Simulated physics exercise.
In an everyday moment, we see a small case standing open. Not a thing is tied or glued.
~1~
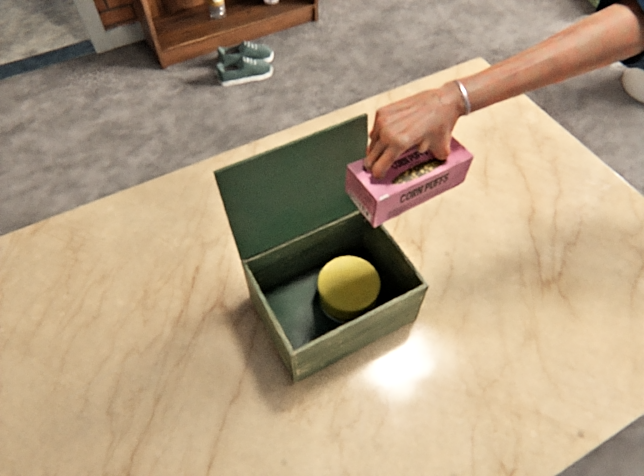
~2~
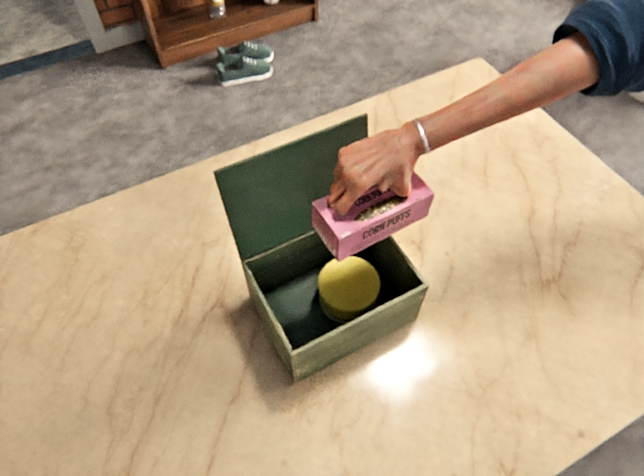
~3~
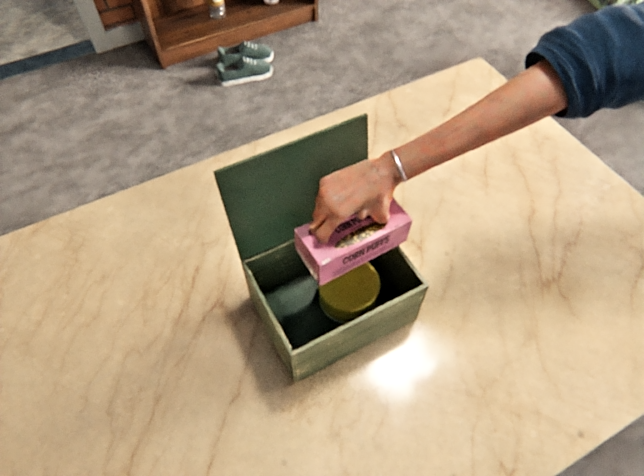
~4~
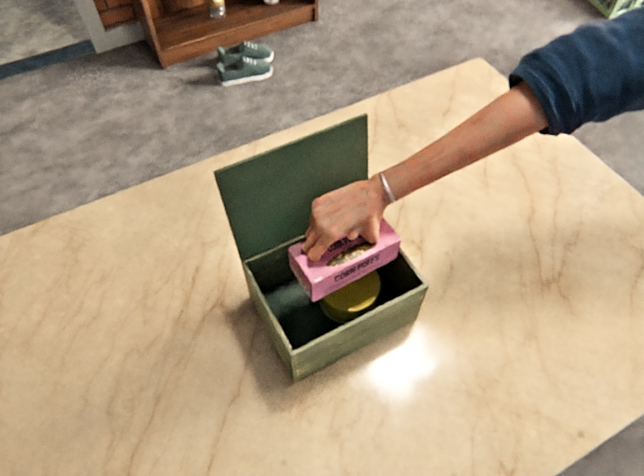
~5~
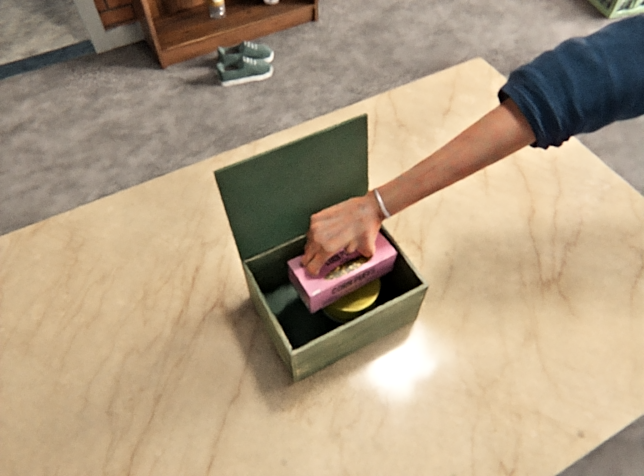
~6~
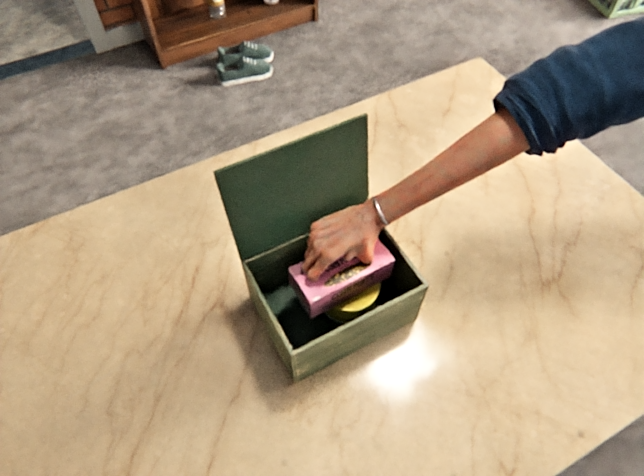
On a pale wooden table, an open green box holds a round yellow tub as a hand carries a pink carton down and leftward into the box, lowering it above the tub, then keeps hold of it there.
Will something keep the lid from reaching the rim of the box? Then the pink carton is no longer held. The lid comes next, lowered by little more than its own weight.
No, it settles onto the rim.
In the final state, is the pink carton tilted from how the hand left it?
Well, the pink carton stays just as set.
Then, 1.40 s after the last picture, lid 72° above the rim.
Then, 2.00 s after the last picture, lid 31° above the rim.
At rest, lid shut; both in place. Seen from the same camera at the end, pink carton near (341, 273).
